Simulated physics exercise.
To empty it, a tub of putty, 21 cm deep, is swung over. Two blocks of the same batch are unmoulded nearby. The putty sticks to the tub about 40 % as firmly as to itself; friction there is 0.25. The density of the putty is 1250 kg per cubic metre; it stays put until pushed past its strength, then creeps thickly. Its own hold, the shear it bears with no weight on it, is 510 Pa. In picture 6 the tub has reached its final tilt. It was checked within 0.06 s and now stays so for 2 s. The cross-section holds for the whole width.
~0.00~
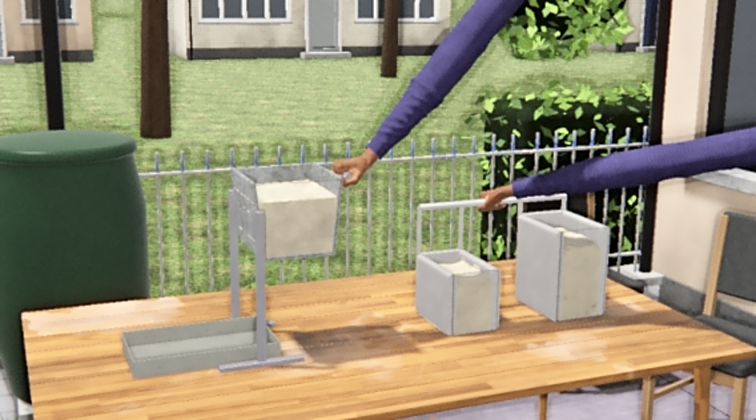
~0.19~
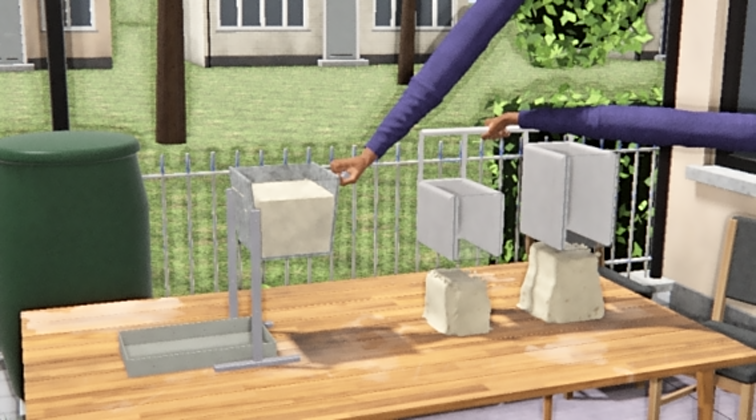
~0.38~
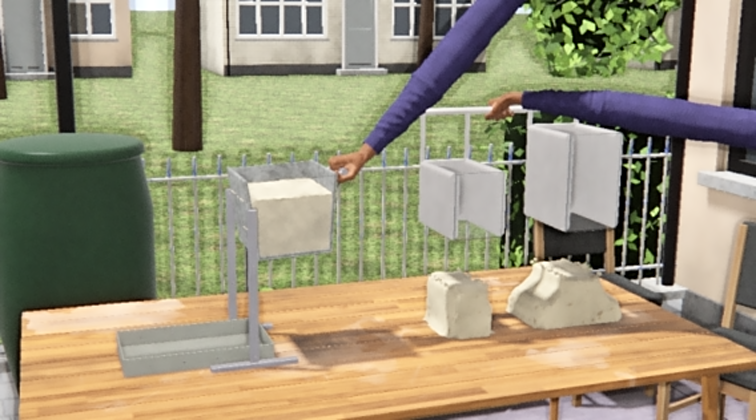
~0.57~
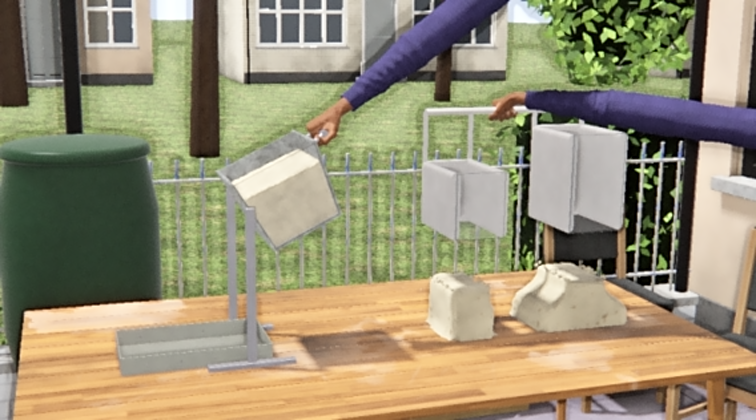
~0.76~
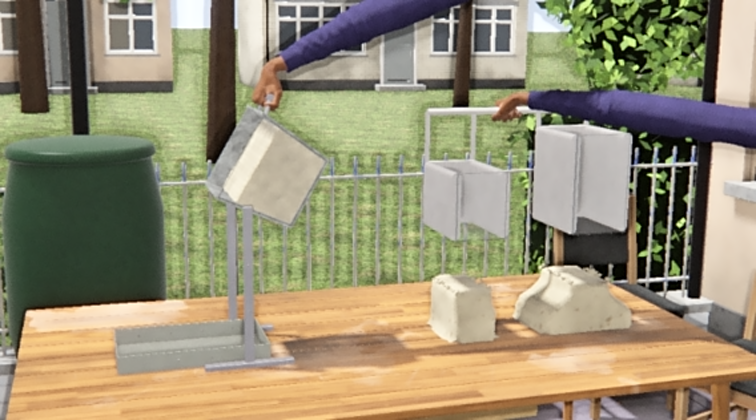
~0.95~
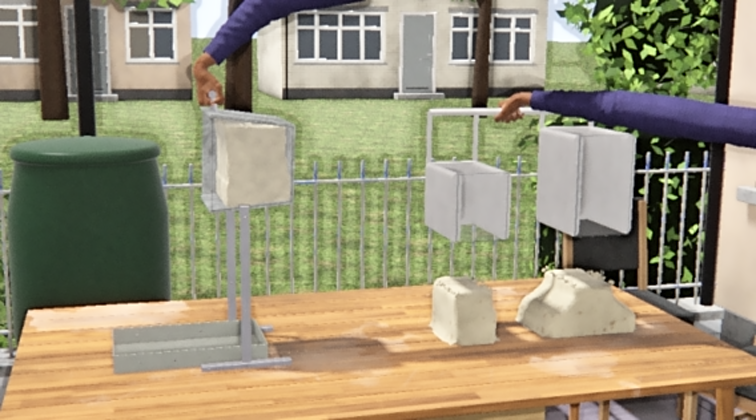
The clip opens on a wooden table, one hand on a tub of pale putty on a stand while another lifts two grey moulds off two pale blocks. The right block slumps and spreads as the smaller one stays upright. The first hand then swings the tub up and leftward onto its side, putty still inside.
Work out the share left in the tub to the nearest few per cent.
It comes to some 47 %.
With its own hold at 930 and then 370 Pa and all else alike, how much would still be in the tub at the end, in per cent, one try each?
In turn about 100 %, 40 %.
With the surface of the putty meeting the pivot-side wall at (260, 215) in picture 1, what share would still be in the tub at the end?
It would be near 65 %.
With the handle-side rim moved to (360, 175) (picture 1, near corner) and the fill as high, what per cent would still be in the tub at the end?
It would be near 35 %.
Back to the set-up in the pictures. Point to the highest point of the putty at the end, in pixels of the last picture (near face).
At about (255, 171).
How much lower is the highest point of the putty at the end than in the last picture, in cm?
About 12 cm.
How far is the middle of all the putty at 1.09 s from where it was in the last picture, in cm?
Roughly 5 cm.
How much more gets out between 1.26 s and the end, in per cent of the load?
About 16 %.
After 1.09 s, the tub is at 88 degrees and holds 95 %.
After 1.26 s, the tub is at 88 degrees and holds 62 %.
After 1.43 s, the tub is at 88 degrees and holds 47 %.
After 1.60 s, the tub is at 88 degrees and holds 47 %.
After 2.95 s, at the end, the tub is at 88 degrees and holds 47 %.
